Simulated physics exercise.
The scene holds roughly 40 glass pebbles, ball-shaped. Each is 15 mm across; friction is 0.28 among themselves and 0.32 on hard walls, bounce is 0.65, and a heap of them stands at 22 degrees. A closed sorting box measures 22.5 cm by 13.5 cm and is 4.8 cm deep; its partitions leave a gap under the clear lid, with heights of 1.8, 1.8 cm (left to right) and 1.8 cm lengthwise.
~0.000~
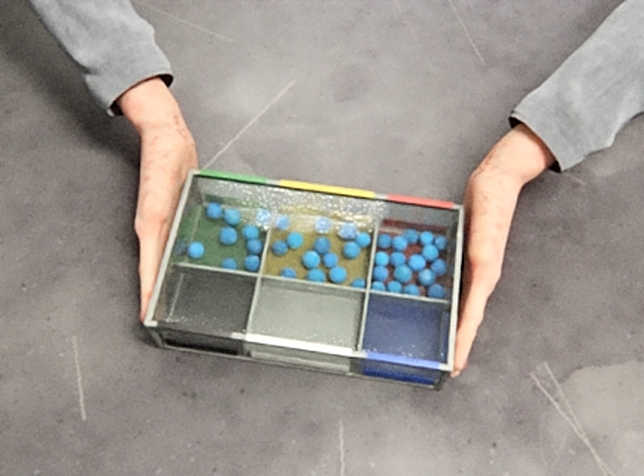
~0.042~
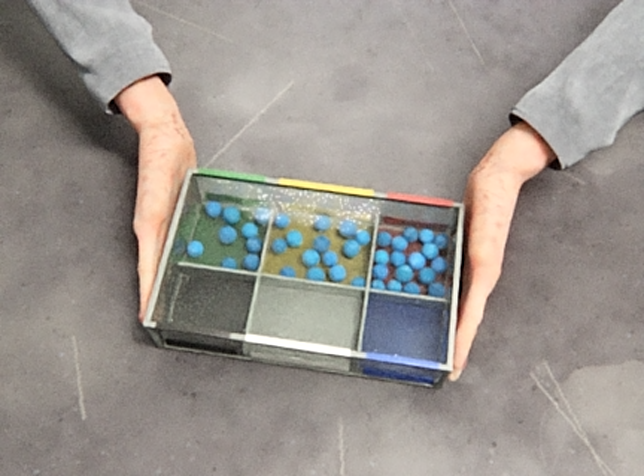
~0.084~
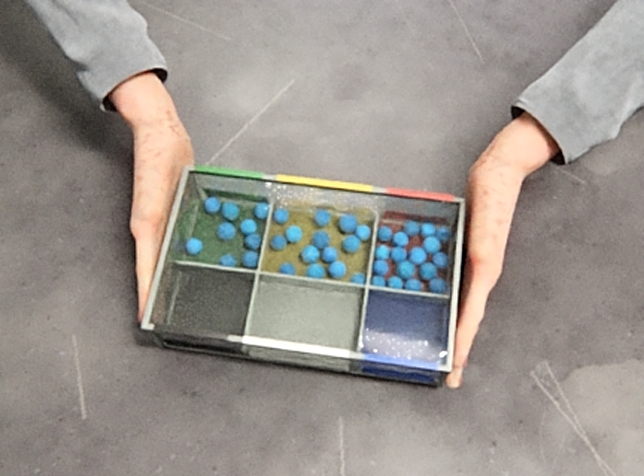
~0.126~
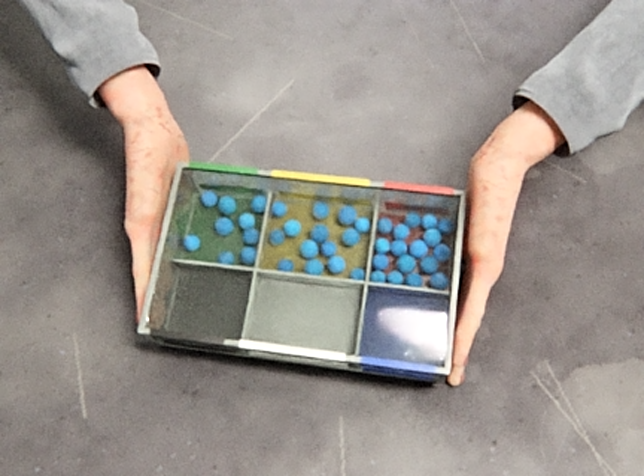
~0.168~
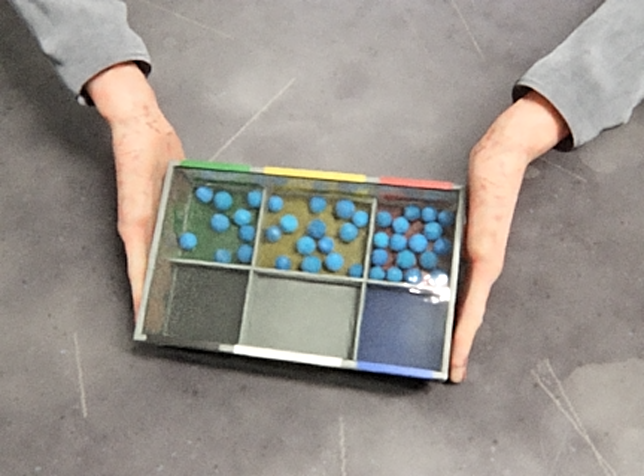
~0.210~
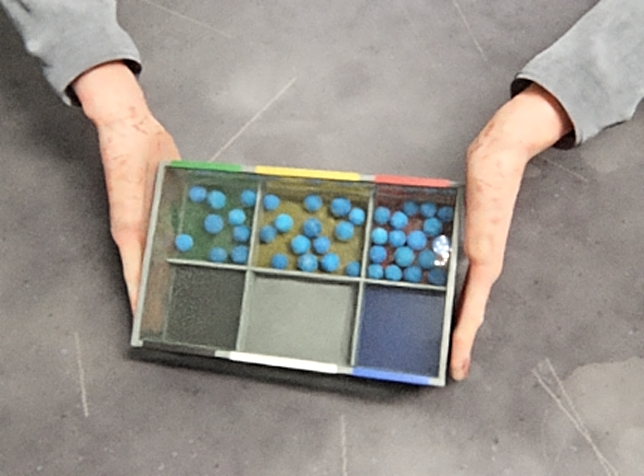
Two hands gradually tilting a clear-lidded, six-section box of blue balls toward the left, the balls barely shifting in their coloured compartments.
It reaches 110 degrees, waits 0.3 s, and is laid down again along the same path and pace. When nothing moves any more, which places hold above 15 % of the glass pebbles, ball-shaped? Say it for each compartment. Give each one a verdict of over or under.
My prediction: Red: Does not clear the bar; blue: Does not clear the bar; green: Does not clear the bar; yellow: Does not clear the bar; white: Clears the bar; black: Clears the bar.
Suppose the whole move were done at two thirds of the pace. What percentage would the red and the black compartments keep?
Then: Red 0, black 65.
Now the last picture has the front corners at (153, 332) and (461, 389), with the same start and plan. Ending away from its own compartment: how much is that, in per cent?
Then around 100 percent would end up out of place.
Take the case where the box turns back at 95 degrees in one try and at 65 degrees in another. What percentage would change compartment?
About 100 and 0 per cent.
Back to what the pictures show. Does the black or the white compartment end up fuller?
More settles in the black compartment.
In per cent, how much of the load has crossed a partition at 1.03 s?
At that moment it's some 100 per cent.
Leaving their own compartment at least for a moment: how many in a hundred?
I'd say near 100 percent of them.
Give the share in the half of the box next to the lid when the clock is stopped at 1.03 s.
Share: Approx. 80 %.
Then, at 1.03 s, tilt 110 degrees; blue 10 %, white 40 %, black 50 %.
After 1.57 s, tilt 59 degrees; white 45 %, black 55 %.
After 2.18 s, tilt 0 degrees; white 40 %, black 60 %.
By 2.9 s all is still; red 0 %, blue 0 %, green 0 %, yellow 0 %, white 45 %, black 55 %.
